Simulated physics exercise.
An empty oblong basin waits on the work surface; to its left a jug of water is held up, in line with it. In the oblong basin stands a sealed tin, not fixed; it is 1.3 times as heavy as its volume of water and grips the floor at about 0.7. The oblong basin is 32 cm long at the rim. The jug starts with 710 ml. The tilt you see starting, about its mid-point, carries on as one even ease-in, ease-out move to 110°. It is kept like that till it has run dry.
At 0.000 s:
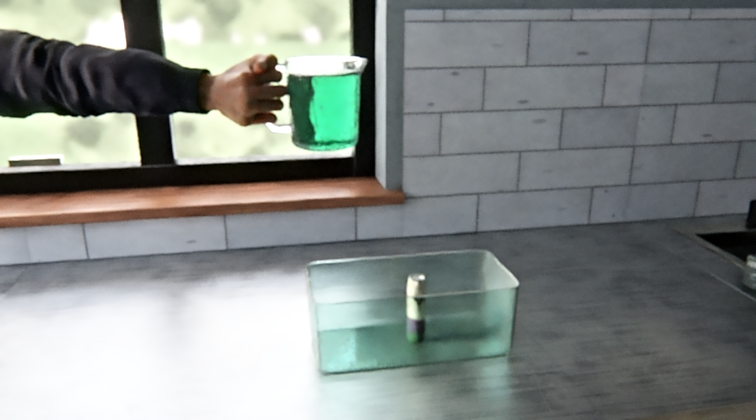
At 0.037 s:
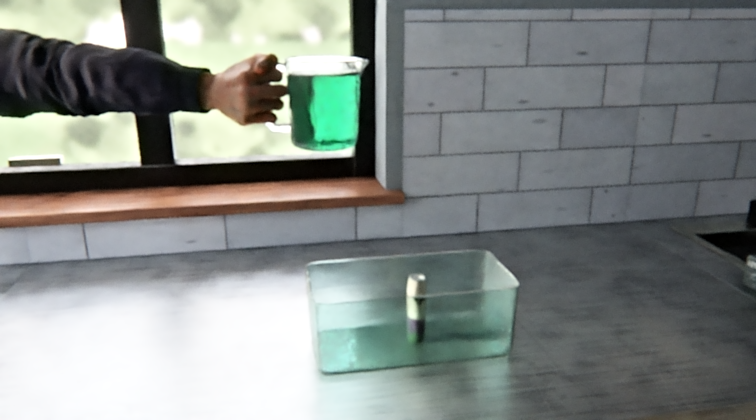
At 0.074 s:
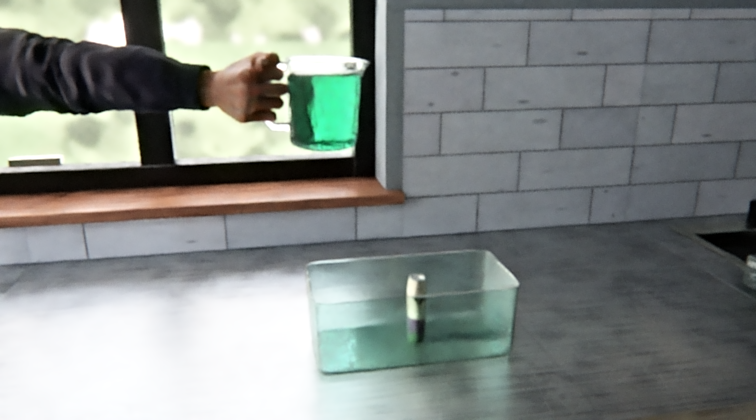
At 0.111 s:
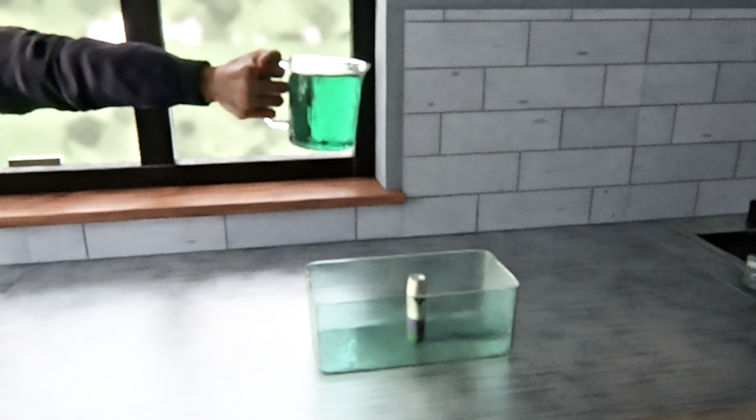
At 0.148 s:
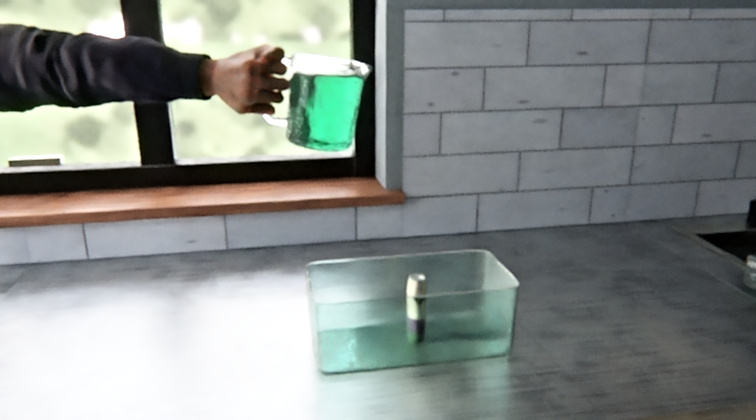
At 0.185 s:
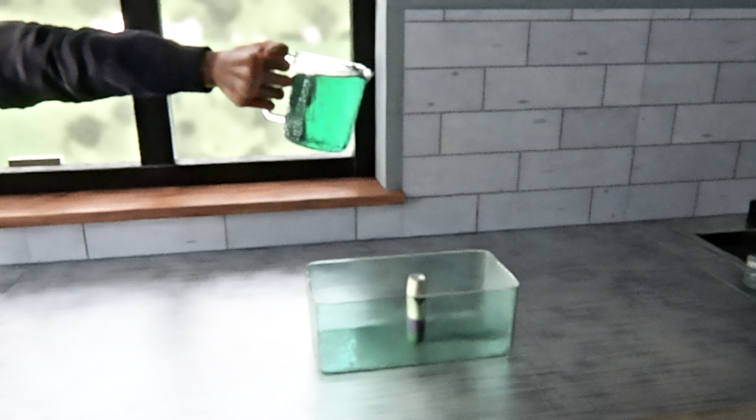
A glass jug of green water, held by a dark-sleeved arm in front of a window, starts out upright above a clear oblong basin with a small tin standing inside. The hand slowly tilts the jug slightly to the right, and the green water shifts inside it while the basin stays still.
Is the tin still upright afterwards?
The tin remains upright.
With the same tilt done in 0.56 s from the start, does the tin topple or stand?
The tin stays up.
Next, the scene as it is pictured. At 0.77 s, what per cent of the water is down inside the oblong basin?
Near 40 in a hundred.
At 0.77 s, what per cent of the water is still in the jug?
Some 18 per cent.
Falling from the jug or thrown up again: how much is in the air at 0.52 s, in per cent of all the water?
Some 26 per cent.
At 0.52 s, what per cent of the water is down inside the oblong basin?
Some 0 per cent.
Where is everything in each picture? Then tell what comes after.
In the first picture, it leans 0°; its right rim is at (368, 60); the water meets the walls at (287, 73) and (358, 71); the oblong basin's rim runs from (309, 284) to (504, 268); the tin's top is at (417, 280).
In the second picture, it leans 1°; its right rim is at (368, 60); the water meets the walls at (287, 73) and (358, 72).
In the third picture, it leans 2°; its right rim is at (369, 62); the water meets the walls at (288, 72) and (359, 72).
In the fourth picture, it leans 5°; its right rim is at (371, 64); the water meets the walls at (290, 72) and (360, 73).
In the fifth picture, it leans 9°; its right rim is at (373, 67); the water meets the walls at (291, 72) and (362, 74).
In the sixth picture, it leans 14°; its right rim is at (376, 72); the water meets the walls at (292, 74) and (366, 75).
By 0.52 s the tilt is 79° and 73 per cent is still to pour; the tin stands where it began.
By 0.77 s the tilt is 109° and 18 per cent is still to pour; the tin stands where it began.
By 1.03 s the tilt is 110° and 1 per cent is still to pour; the tin stands where it began.
By 1.31 s the tilt is 110° and 0 per cent is still to pour; the tin stands where it began.
At rest the tin stands where it began.
